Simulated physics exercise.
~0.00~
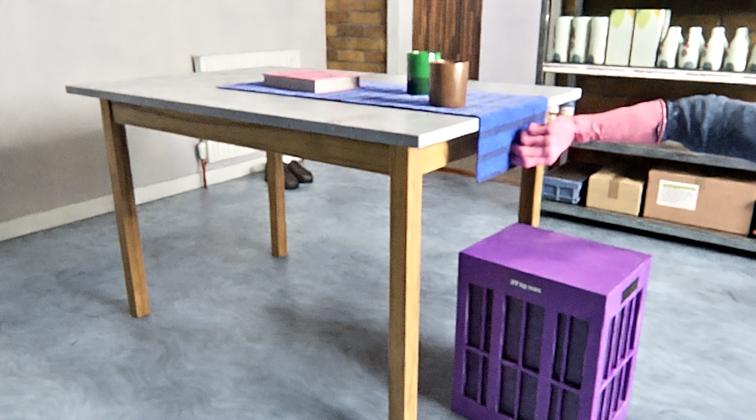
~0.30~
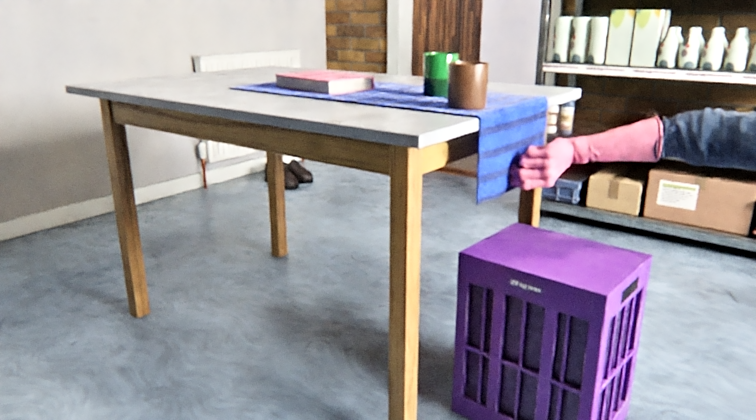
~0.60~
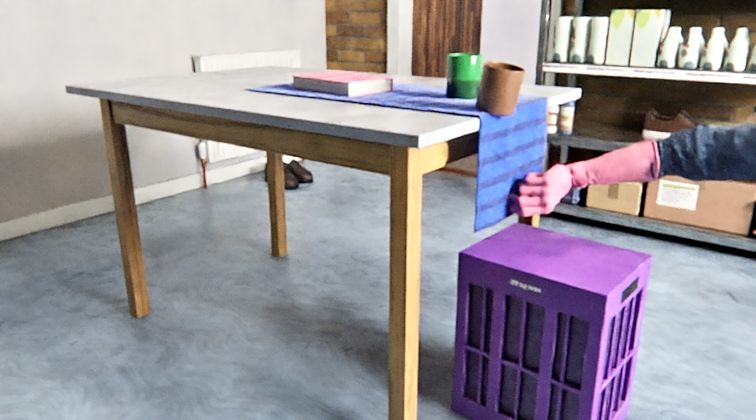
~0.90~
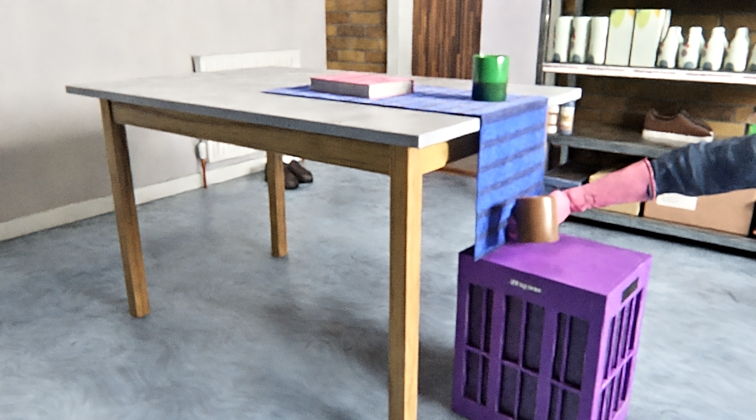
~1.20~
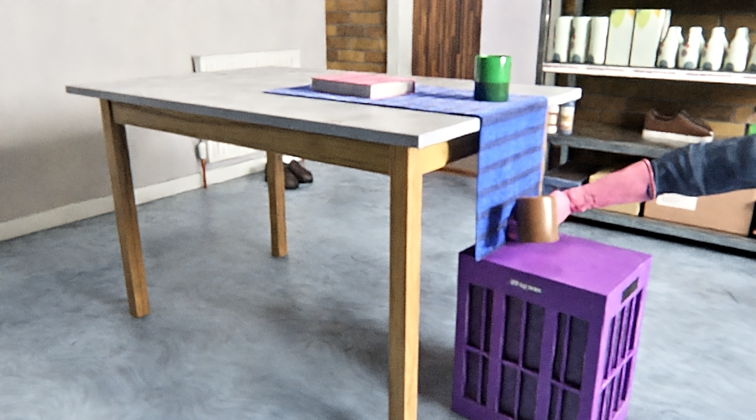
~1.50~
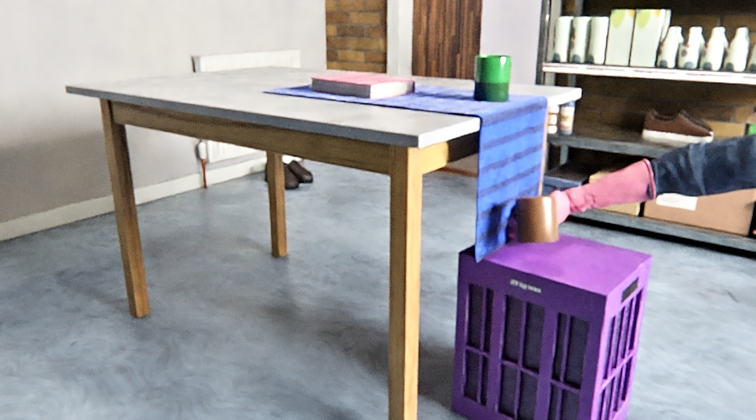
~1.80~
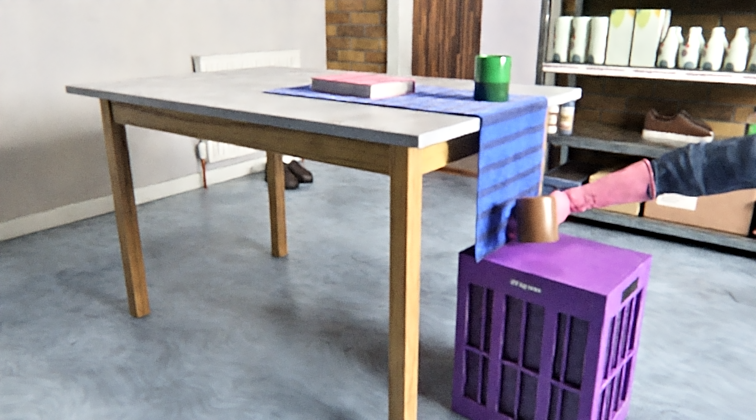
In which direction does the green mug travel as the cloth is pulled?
The green mug moves to the right, towards the end of the table where the cloth hangs down.
In the video, a hand pulls a blue cloth down over the right end of a table, carrying a pink book, a green mug and a brown mug along. The brown mug tips off the edge and ends beside the hand at the purple crate, while the green mug stays upright on the table.
